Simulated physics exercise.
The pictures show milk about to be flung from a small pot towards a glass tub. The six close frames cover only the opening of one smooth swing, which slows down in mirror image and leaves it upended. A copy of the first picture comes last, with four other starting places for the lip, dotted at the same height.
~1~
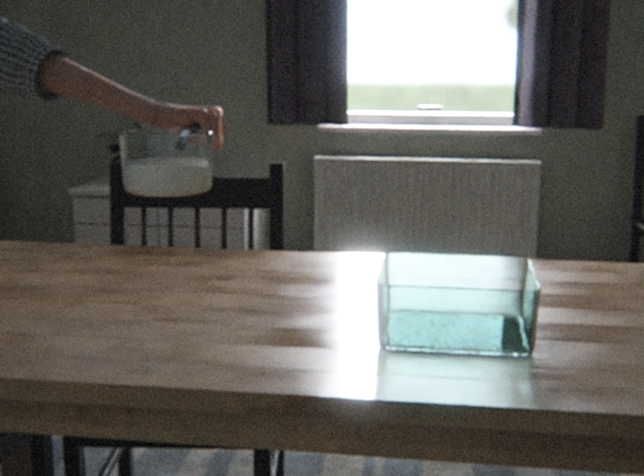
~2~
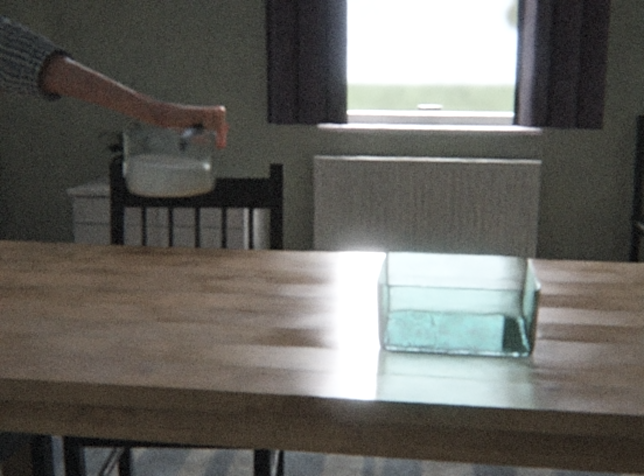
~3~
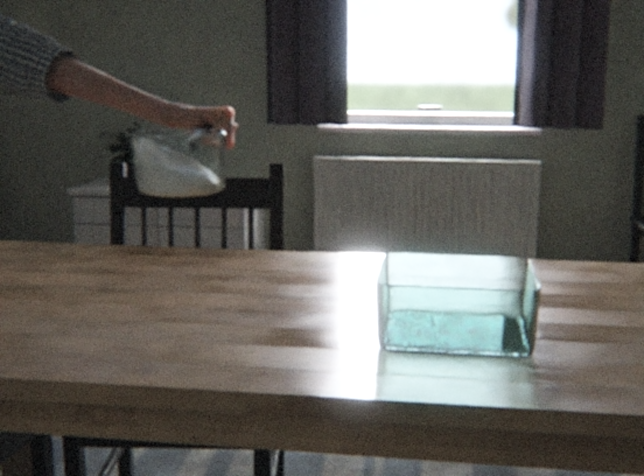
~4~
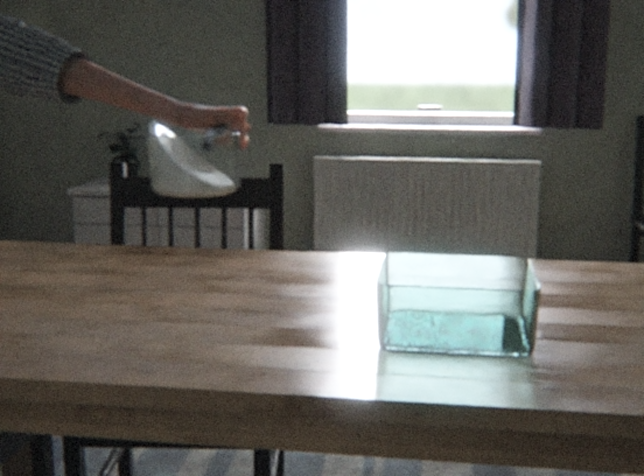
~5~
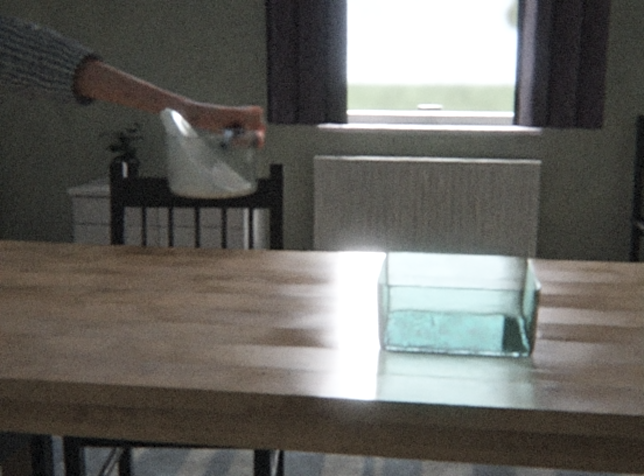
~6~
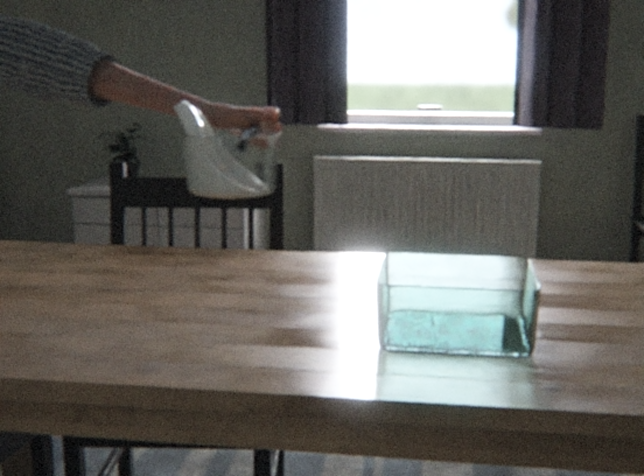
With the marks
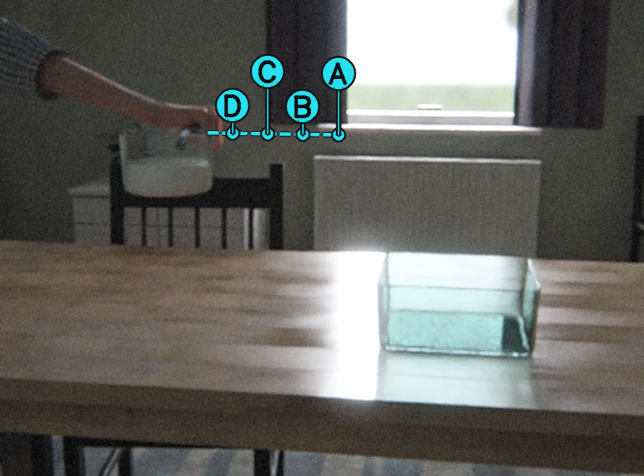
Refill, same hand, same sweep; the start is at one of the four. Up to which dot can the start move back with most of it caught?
The limit is C.
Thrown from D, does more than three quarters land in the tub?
No, it does not.
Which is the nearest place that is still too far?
D it is.
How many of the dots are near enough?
Three.
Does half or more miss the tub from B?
No.
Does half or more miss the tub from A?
No.
In cyan, A at (338, 135); B at (302, 134); C at (267, 133); D at (232, 133).
With A, about 66 % lands in the tub, 2 % falls short and 32 % goes beside or beyond.
With B, about 81 % lands in the tub, 3 % falls short and 16 % goes beside or beyond.
With C, about 83 % lands in the tub, 10 % falls short and 7 % goes beside or beyond.
With D, about 35 % lands in the tub, 56 % falls short and 9 % goes beside or beyond.
